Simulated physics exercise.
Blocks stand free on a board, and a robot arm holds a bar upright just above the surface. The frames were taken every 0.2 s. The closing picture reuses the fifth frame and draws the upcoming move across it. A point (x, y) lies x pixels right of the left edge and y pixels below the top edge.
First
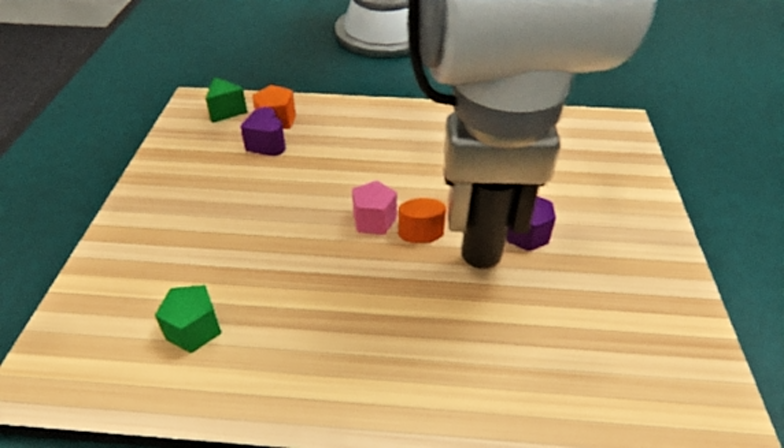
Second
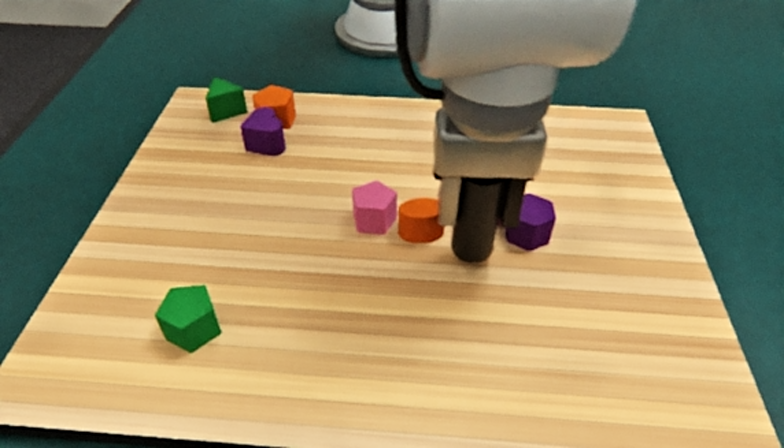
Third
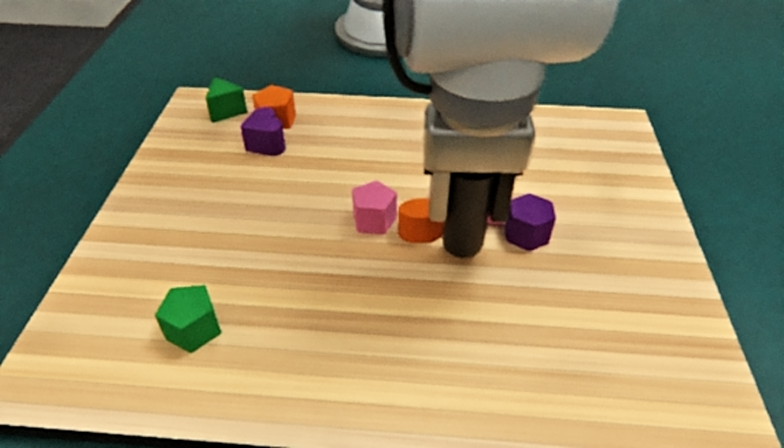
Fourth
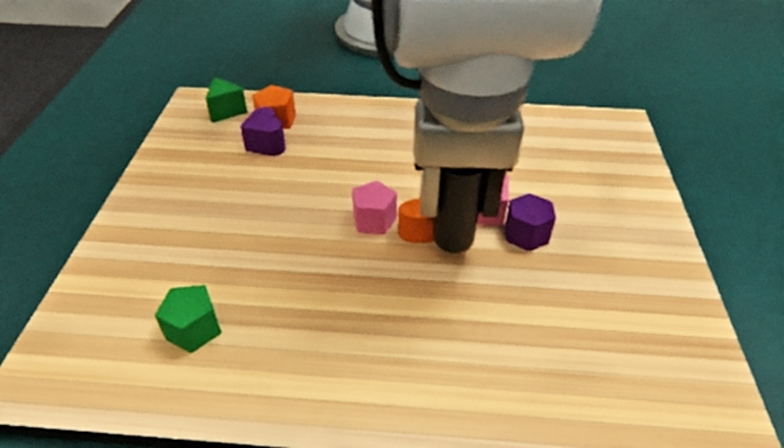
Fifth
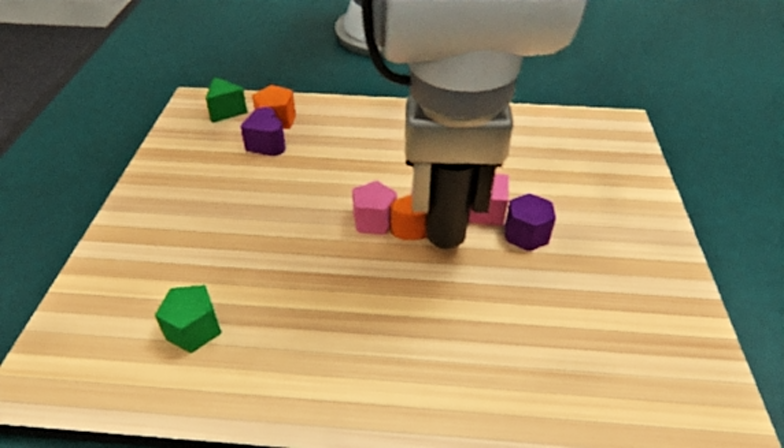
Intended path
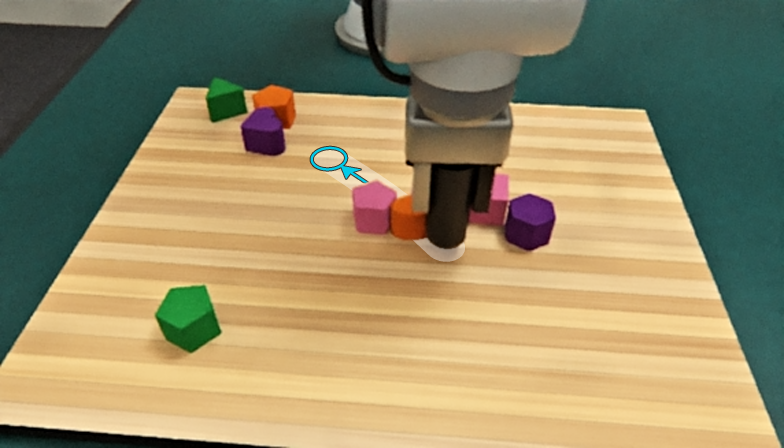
The robot arm slid its dark upright bar slowly leftward and slightly back across the wooden board, nudging the orange round block a little toward the pink one as a pink block behind came into view.
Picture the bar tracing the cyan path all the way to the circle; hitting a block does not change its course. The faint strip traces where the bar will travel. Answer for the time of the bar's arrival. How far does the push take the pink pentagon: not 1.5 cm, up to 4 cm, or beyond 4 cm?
It will fall in the top band, over 4 cm.
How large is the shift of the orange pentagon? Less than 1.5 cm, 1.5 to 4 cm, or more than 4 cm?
The block shifts less than 1.5 cm.
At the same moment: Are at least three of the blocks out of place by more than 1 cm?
Final answer: No.
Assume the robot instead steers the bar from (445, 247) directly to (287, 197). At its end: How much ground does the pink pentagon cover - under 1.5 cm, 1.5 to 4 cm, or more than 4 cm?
It moves quite far, over 4 cm.
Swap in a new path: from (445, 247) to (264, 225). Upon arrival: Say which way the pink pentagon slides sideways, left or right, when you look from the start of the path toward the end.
Measured against the direction from start to end, the pink pentagon shifts toward the right-hand side.
Path on the board, from (445, 247) by way of (405, 212) and (367, 183) to (329, 158).
On the path given first. One third of the way, bar (404, 200); pink pentagon (334, 189), turned 20° anticlockwise; orange oval (371, 183), turned 70° anticlockwise.
Two thirds of the way, bar (365, 171); pink pentagon (318, 189), turned 65° anticlockwise; orange oval (332, 166).
At the end, bar (328, 148); orange pentagon in place; pink pentagon (318, 189), turned 65° anticlockwise; orange oval (327, 164), turned 155° anticlockwise; pink square block in place.
